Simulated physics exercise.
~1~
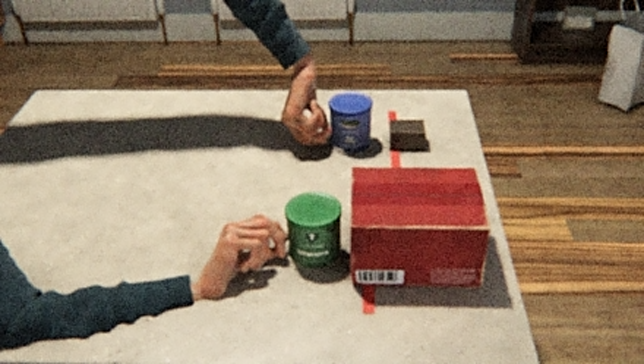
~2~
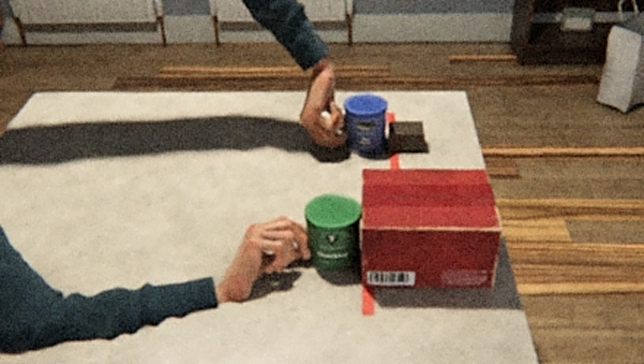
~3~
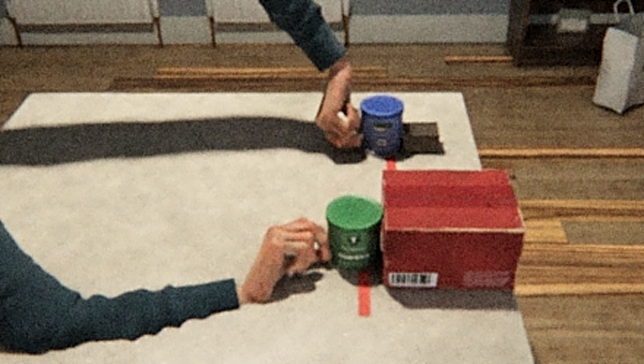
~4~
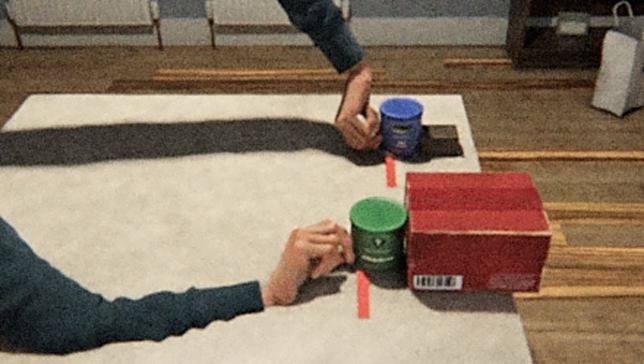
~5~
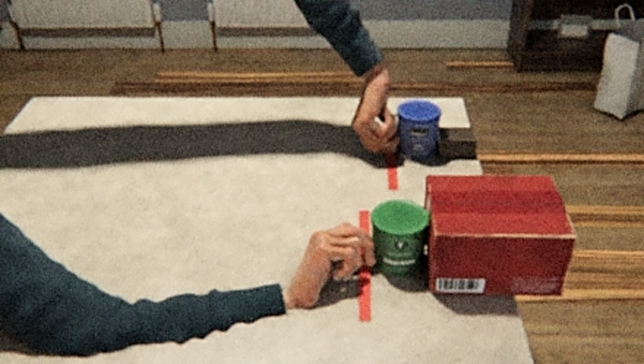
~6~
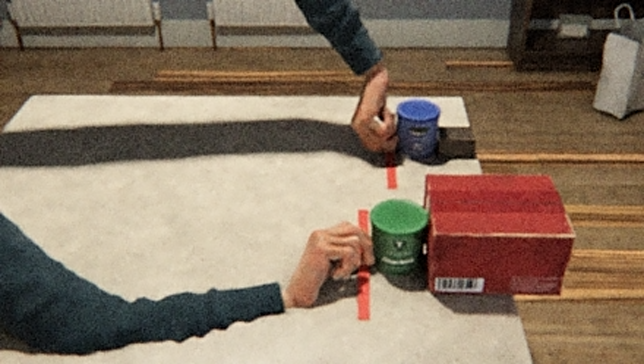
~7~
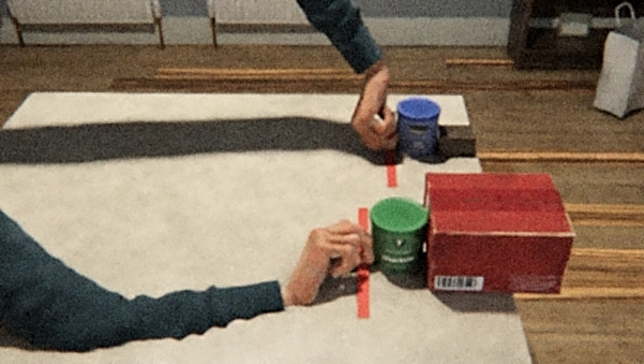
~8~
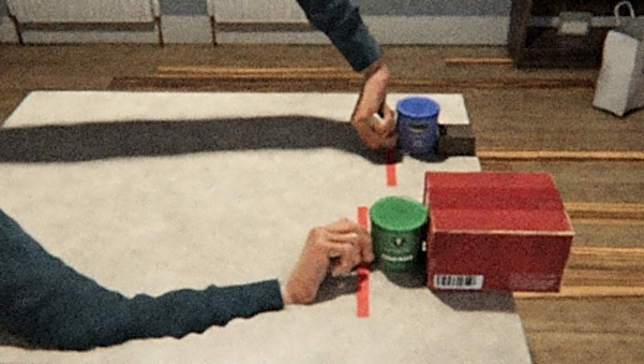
Two hands slide green and blue tins rightward, pushing a red box and dark block, then stop.
